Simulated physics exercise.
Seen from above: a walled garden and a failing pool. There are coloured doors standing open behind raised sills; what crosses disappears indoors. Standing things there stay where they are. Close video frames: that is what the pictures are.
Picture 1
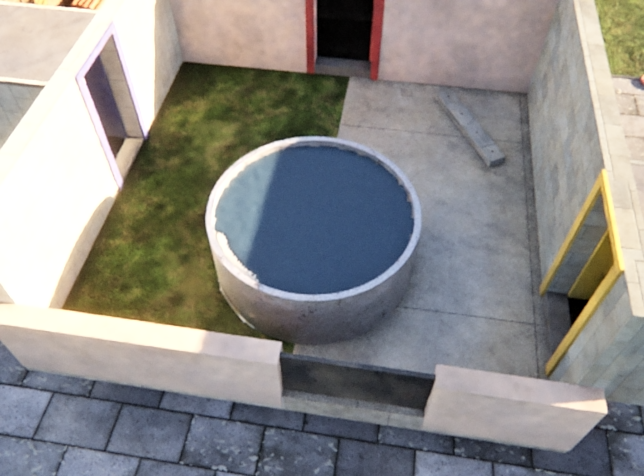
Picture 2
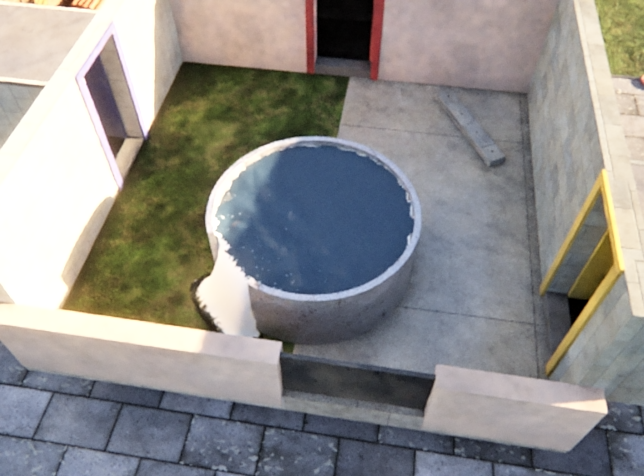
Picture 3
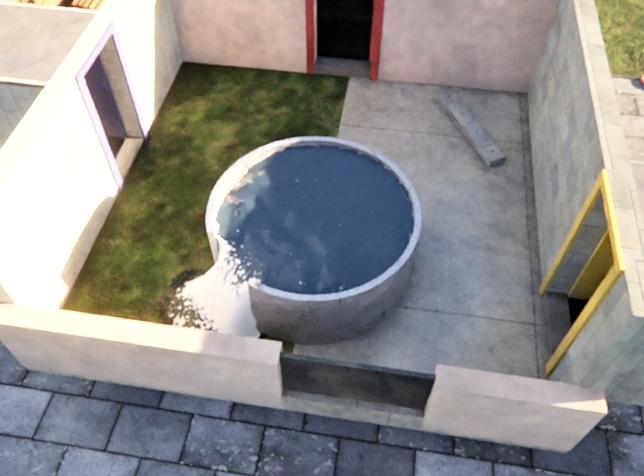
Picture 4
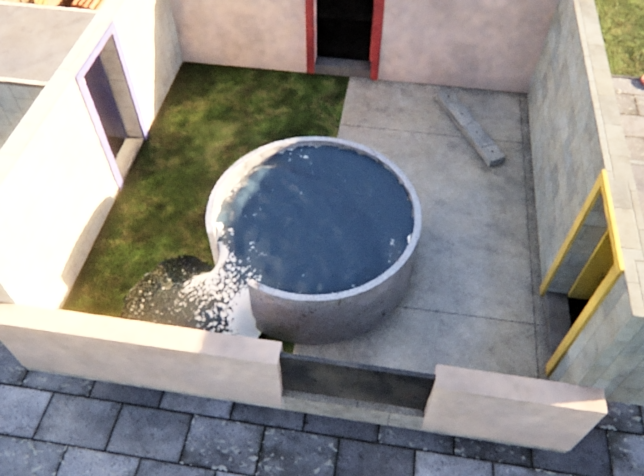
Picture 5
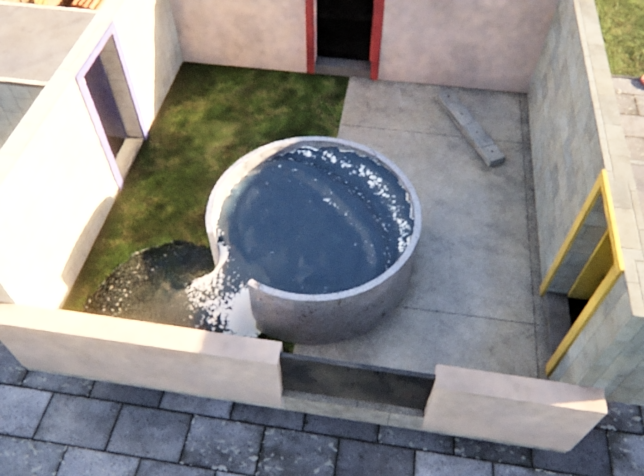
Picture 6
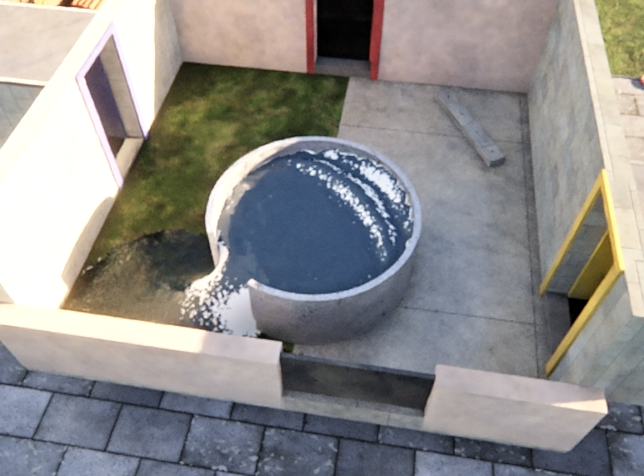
A round pool of still water stood in a walled garden, then water burst through a gap in its lower left side and spread leftward across the grass while the surface inside churned and rippled.
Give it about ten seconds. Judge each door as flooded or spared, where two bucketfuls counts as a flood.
The yellow door is spared, the blue door is flooded, the red door is spared.
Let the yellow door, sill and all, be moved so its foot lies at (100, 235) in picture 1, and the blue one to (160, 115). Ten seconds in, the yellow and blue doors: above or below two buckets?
As I see it, the yellow door overshoots the mark while the blue door overshoots the mark.
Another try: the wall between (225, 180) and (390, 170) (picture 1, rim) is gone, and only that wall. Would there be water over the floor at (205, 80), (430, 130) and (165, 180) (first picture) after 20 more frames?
Sequence of results: Reached by the flood, reached by the flood, reached by the flood.
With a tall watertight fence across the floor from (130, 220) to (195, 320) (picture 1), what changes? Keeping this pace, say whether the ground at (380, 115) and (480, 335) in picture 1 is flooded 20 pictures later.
Spared and submerged, in that order.
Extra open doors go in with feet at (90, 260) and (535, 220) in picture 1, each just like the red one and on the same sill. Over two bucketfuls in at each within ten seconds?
The first door ends up above and the second ends up below.
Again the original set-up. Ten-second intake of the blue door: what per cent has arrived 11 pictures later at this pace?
I'd put it at 0 percent.
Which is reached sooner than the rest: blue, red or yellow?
First comes the blue-painted one.
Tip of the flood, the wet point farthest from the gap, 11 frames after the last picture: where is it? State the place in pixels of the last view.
Farthest reach: About (164, 102).
A moment on, water covers 20 % of the floor; the yellow door not reached, the blue door not reached, the red door not reached.
Next, water covers 40 % of the floor; the yellow door not reached, the blue door under two buckets in, the red door not reached.
Then, water covers 65 % of the floor; the yellow door under two buckets in, the blue door under two buckets in, the red door not reached.
Later, water covers 95 % of the floor; the yellow door under two buckets in, the blue door over two buckets in, the red door wet at the sill, nothing in.
In the end, water covers 95 % of the floor; the yellow door under two buckets in, the blue door far over two buckets in, the red door wet at the sill, nothing in.
